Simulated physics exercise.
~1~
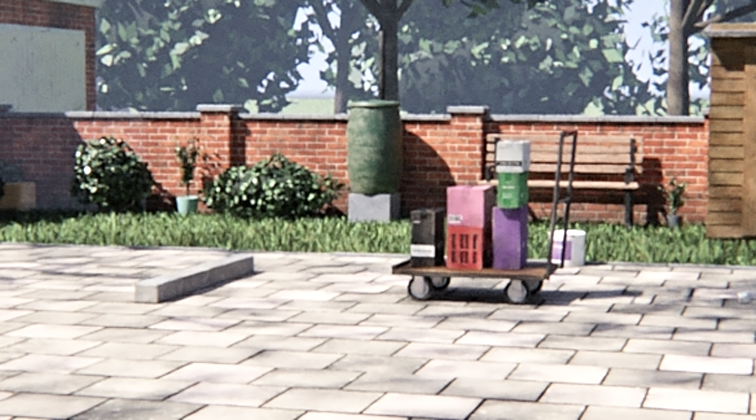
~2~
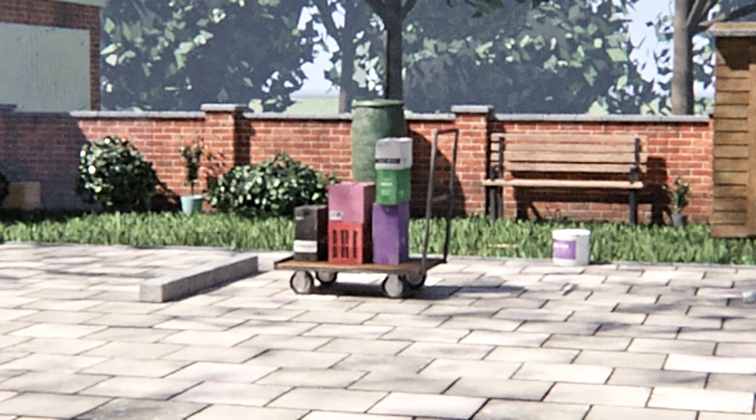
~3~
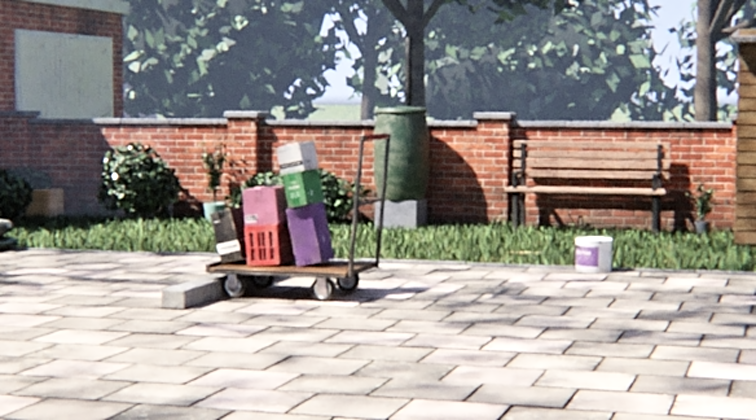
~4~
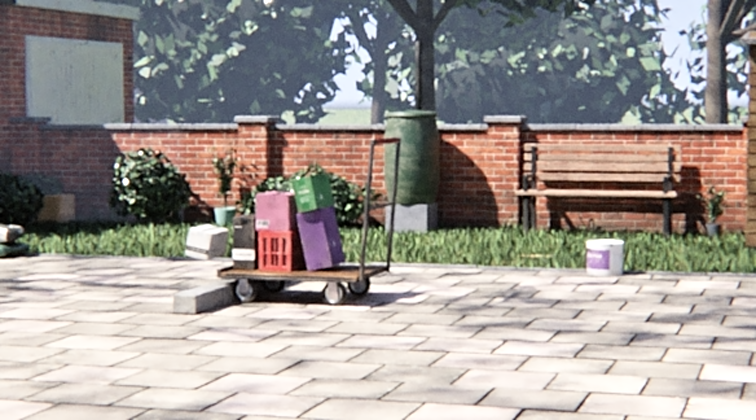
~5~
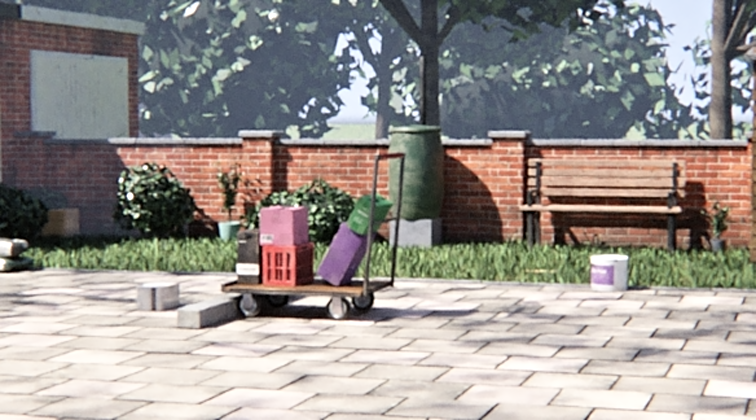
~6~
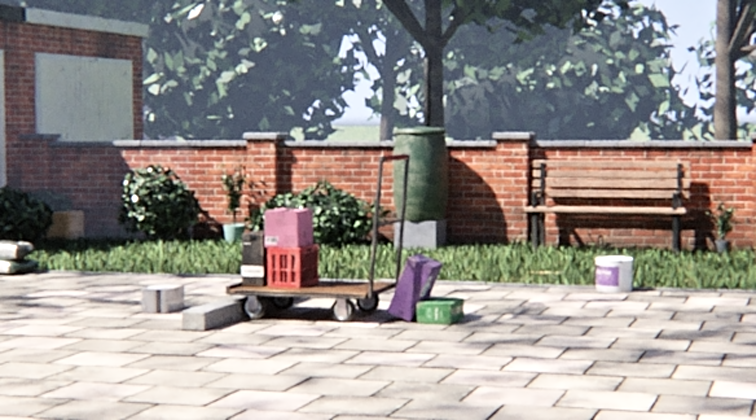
Loaded flat cart rolling left across sunny paving into a kerb, its white carton tumbling ahead, purple and green parcels dropping behind.
